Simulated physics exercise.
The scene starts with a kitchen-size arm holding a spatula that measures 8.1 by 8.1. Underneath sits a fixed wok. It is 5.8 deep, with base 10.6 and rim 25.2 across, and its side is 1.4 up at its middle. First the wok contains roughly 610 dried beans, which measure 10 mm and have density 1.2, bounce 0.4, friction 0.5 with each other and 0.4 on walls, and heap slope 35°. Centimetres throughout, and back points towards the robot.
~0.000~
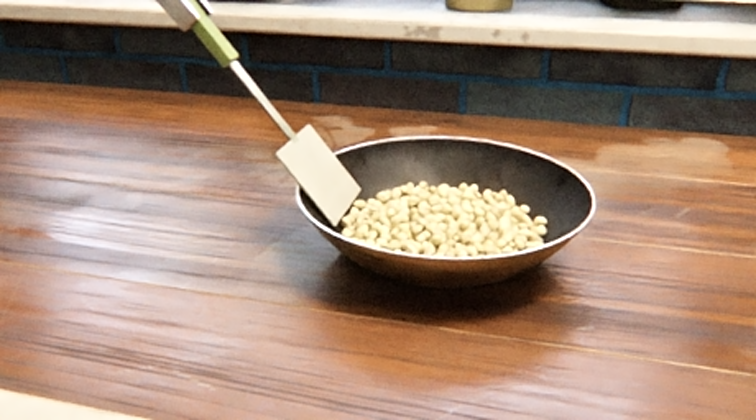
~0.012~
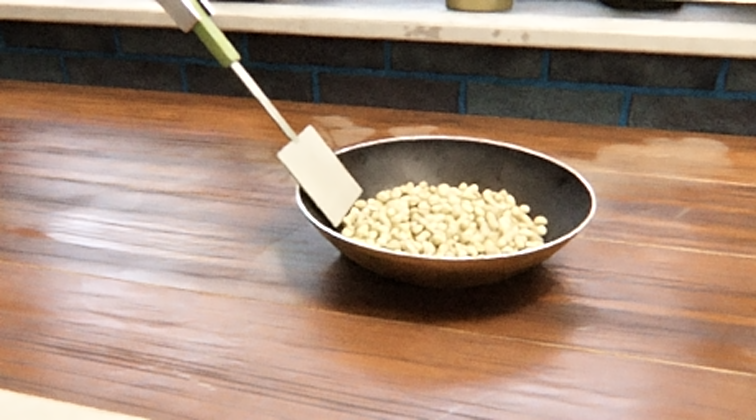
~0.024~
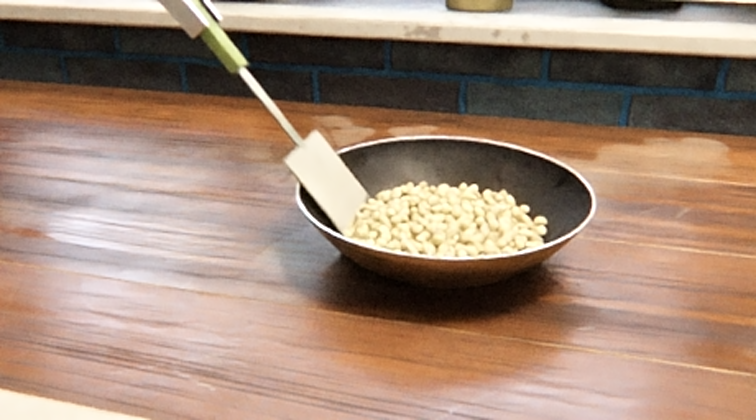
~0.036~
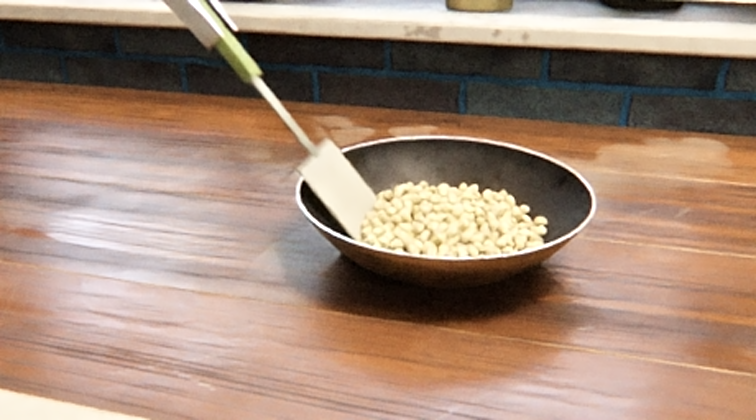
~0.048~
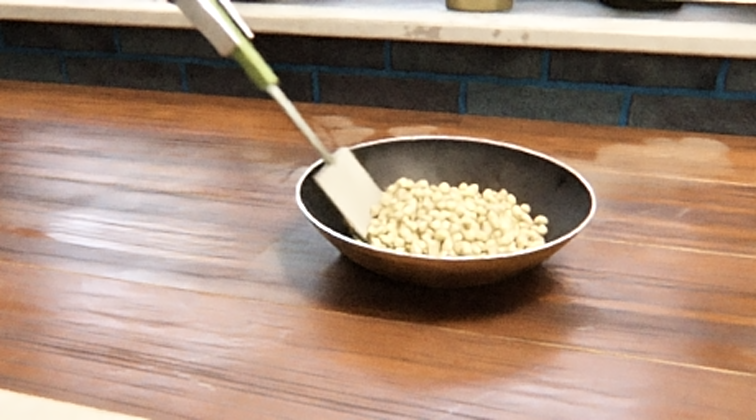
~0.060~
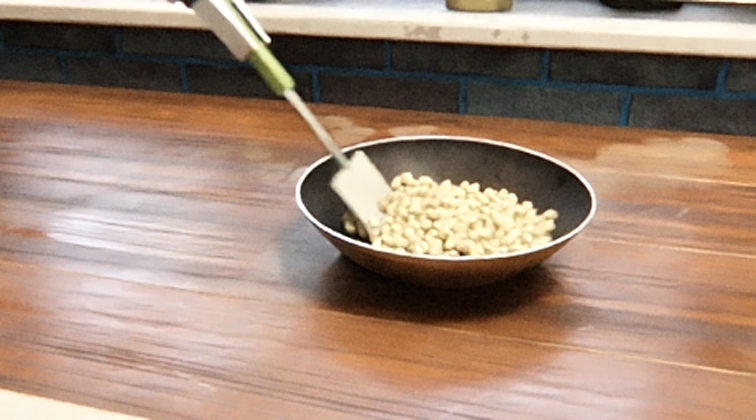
On a wooden countertop, a spatula with a green-trimmed handle rested at the left side of a dark wok of pale beans, then slid a short way right into the heap, nudging some beans.
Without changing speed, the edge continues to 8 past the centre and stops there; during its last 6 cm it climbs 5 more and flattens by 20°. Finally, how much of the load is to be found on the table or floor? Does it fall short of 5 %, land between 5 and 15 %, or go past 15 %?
It goes past 15 %.
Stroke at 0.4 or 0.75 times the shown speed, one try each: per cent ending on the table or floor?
Estimates in order: 10 per cent, 20 per cent.
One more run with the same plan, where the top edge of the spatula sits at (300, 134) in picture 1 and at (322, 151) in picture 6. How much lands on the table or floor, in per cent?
Close to 10 in a hundred.
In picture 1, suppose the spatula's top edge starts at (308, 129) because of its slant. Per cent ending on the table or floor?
Spill: Approx. 30 per cent.
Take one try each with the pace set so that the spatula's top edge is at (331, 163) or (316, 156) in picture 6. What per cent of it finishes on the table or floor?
That comes to some 20 and some 10 percent, in that order.
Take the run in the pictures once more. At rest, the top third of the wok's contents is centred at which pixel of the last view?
Roughly at (528, 227).
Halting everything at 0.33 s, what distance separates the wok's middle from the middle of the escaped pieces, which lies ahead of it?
It's close to 26 cm ahead of the centre.
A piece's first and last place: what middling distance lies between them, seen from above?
About 5 cm.
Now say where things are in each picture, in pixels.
Spatula top edge at (293, 138), sloping 51°; upper third of the load around (444, 222), from x 345 to 540, top at y 185; 613 in the wok, in the first picture.
Spatula top edge at (294, 139), sloping 51°; upper third of the load around (444, 222), from x 345 to 540, top at y 185, in the second picture.
Spatula top edge at (301, 145), sloping 51°; upper third of the load around (445, 222), from x 345 to 540, top at y 185, in the third picture.
Spatula top edge at (315, 154), sloping 51°; upper third of the load around (443, 222), from x 345 to 540, top at y 185, in the fourth picture.
Spatula top edge at (331, 162), sloping 51°; upper third of the load around (444, 219), from x 350 to 540, top at y 185, in the fifth picture.
Spatula top edge at (347, 166), sloping 51°; upper third of the load around (445, 216), from x 345 to 550, top at y 175; 613 in the wok, in the sixth picture.
After 0.09 s, sloping 51°, highest piece 8 above the table; 612 in the wok, 1 on the blade or in flight.
After 0.12 s, sloping 45°, highest piece 12 above the table; 612 in the wok, 1 on the blade or in flight.
After 0.33 s, sloping 31°, highest piece 22 above the table; 460 in the wok, 39 on the table or floor, 114 on the blade or in flight.
After 1.38 s, sloping 31°, highest piece 6 above the table; 460 in the wok, 153 on the table or floor.
At rest, 460 in the wok, 153 on the table or floor. That is 25 % on the table or floor.
